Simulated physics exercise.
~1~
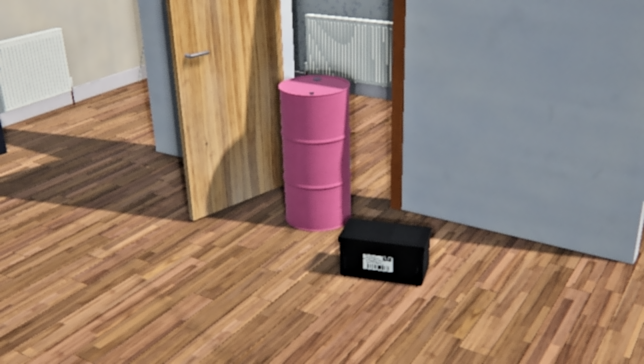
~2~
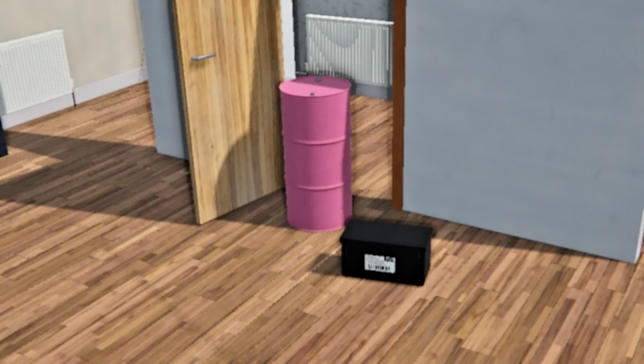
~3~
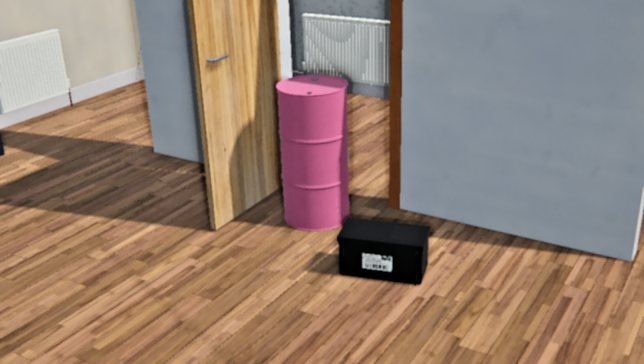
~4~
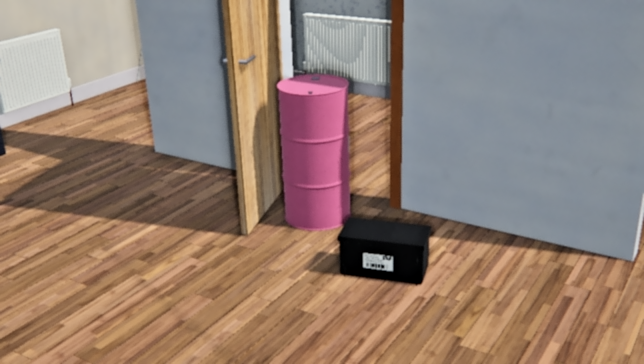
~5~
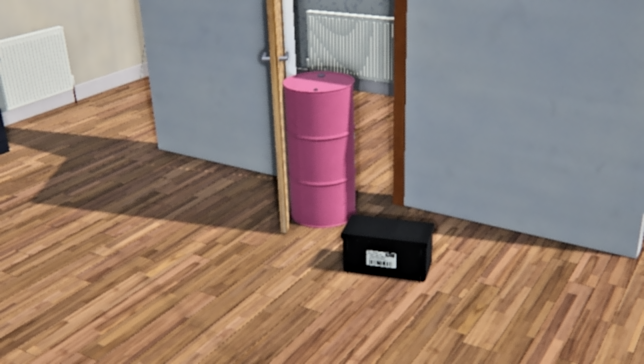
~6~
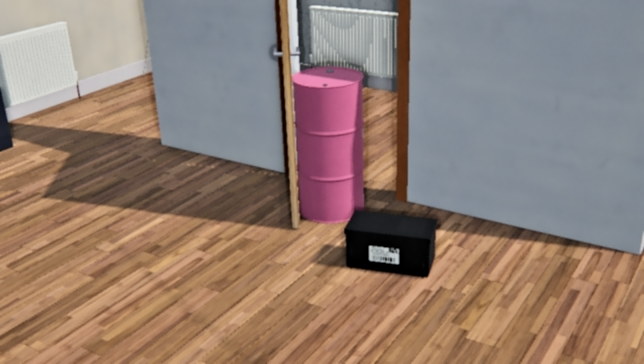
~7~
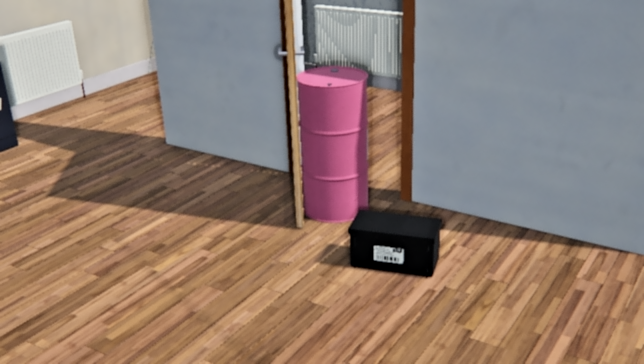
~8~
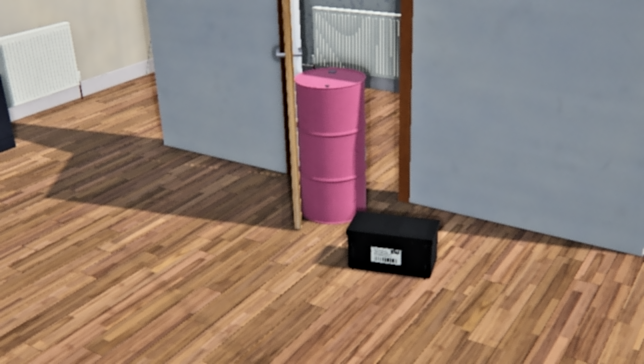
The wooden door swings toward the doorway, nudges the pink drum slightly, and stops partly open.
